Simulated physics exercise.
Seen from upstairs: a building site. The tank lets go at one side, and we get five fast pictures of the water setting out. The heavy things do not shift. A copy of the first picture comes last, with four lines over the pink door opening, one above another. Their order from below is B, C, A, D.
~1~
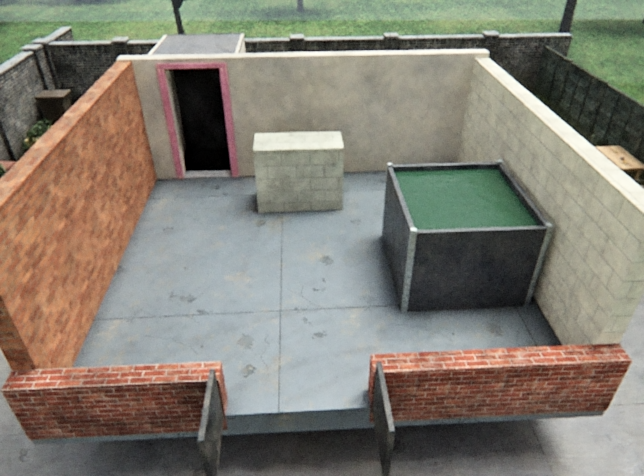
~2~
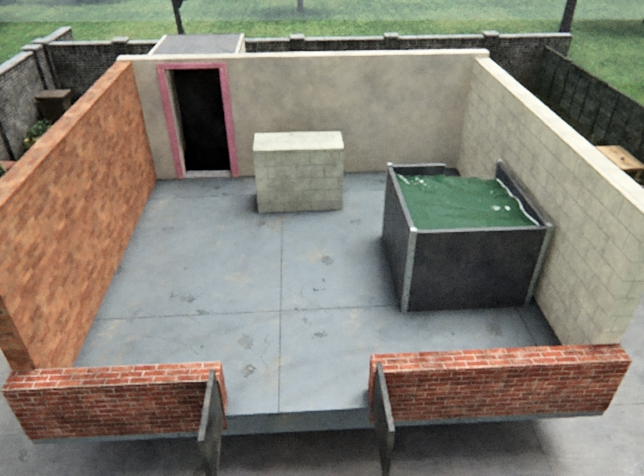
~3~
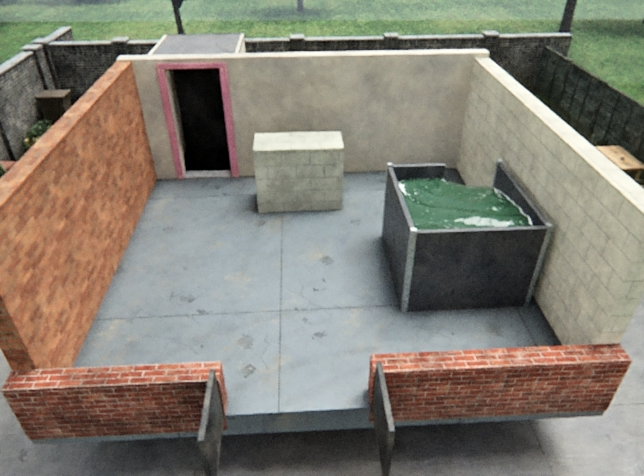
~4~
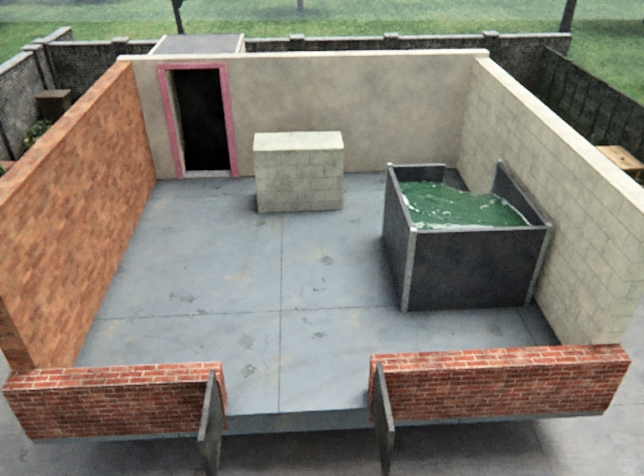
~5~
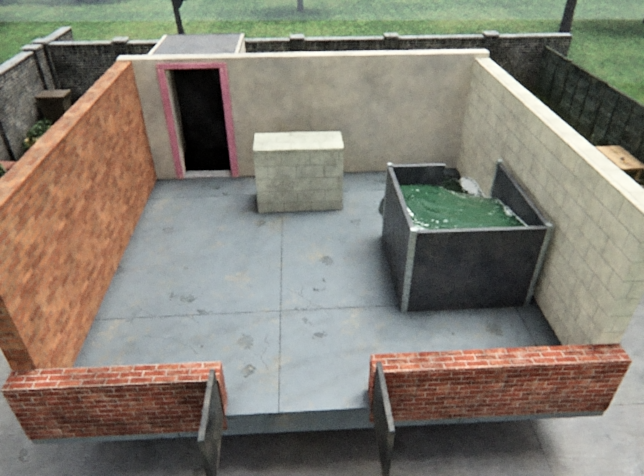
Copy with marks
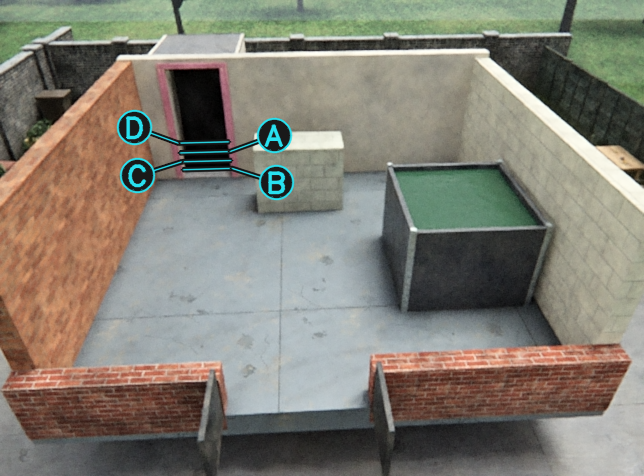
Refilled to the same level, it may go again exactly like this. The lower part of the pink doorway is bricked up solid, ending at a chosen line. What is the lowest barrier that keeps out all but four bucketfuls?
The answer is line B.
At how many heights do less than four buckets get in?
All of the four.
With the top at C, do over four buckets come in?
No, not at all.
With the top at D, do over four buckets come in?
No, not at all.
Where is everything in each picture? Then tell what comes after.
In the first frame, water in the tank at rest, its middle at (460, 199); foot of the pink doorway at (208, 177); open gate at (296, 354).
In the second frame, water covers 1 % of the ground, its front hidden from here.
In the third frame, water covers 3 % of the ground, its front hidden from here.
In the fourth frame, water covers 6 % of the ground, its front hidden from here.
In the fifth frame, 10 % of the ground under water, visible out to (442, 176).
In cyan, A at (205, 152); B at (207, 169); C at (206, 161); D at (203, 142); from the bottom up B, C, A, D.
If A is chosen, nothing gets over.
If B is chosen, a bucket or two gets in.
If C is chosen, nothing gets over.
If D is chosen, nothing gets over.
